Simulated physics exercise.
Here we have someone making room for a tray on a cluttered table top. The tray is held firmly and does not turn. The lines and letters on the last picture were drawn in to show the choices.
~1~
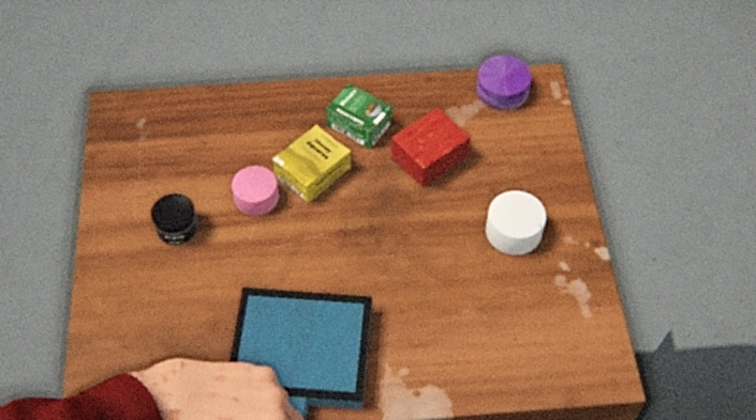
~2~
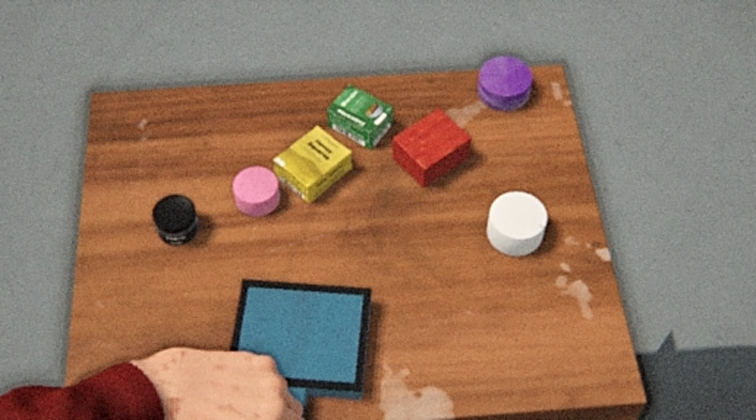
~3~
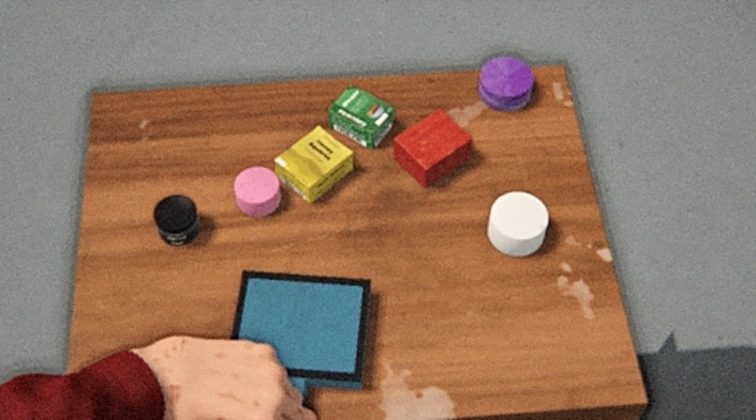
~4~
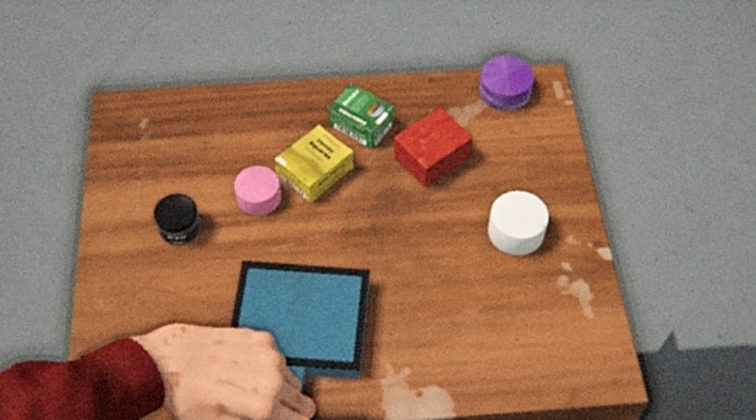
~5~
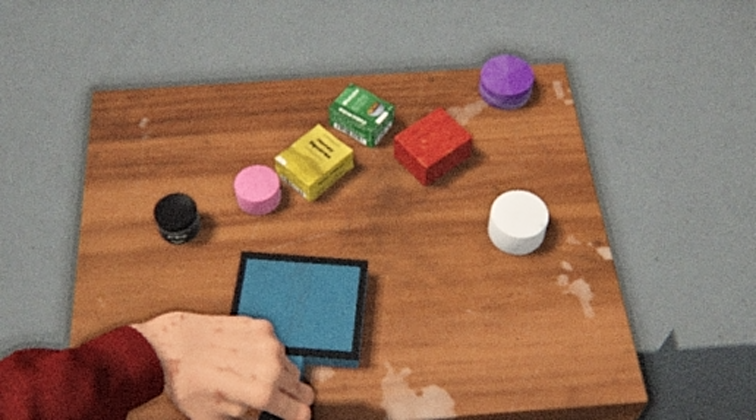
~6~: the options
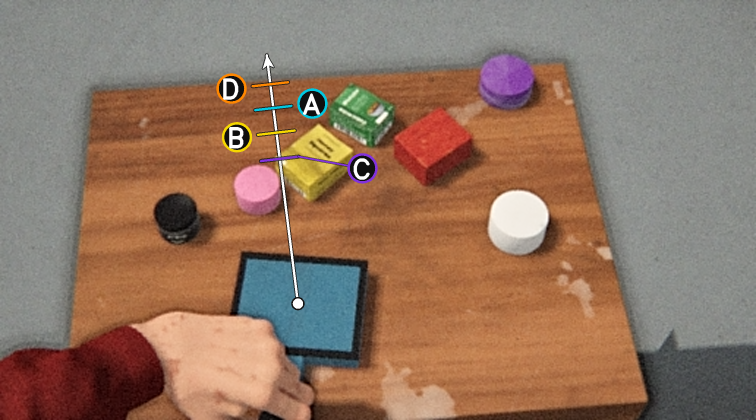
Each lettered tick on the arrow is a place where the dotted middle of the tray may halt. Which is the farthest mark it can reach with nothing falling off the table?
Mark B.
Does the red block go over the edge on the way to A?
No.
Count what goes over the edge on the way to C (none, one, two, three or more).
In all, none.
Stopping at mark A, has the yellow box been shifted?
Yes.
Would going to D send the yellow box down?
Yes.
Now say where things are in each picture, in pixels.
In the first picture, yellow box (312, 163); white tin (515, 223); green packet (359, 115).
In the second picture, tray (300, 334); red block (431, 148).
In the third picture, tray (300, 324); pink pot (258, 192).
In the fourth picture, tray (299, 314); yellow box (315, 163).
In the fifth picture, tray (298, 304); green packet (362, 115); red block (433, 147); purple tin (506, 82).
On the marked copy, A at (274, 108); B at (276, 133); C at (280, 159); D at (270, 84); the arrow from (298, 304) to (267, 55); the white dot at (298, 304).
Following B. Soon after the start, tray (290, 243); pink pot (258, 178); purple tin (506, 82).
Later, tray (283, 182); green packet (370, 106); yellow box (323, 116).
In the end, tray (277, 140); pink pot (264, 83); yellow box (324, 84); nothing has fallen.
As for the rest, A drops the pink pot and yellow box; C is safe but short; D drops the pink pot and yellow box.
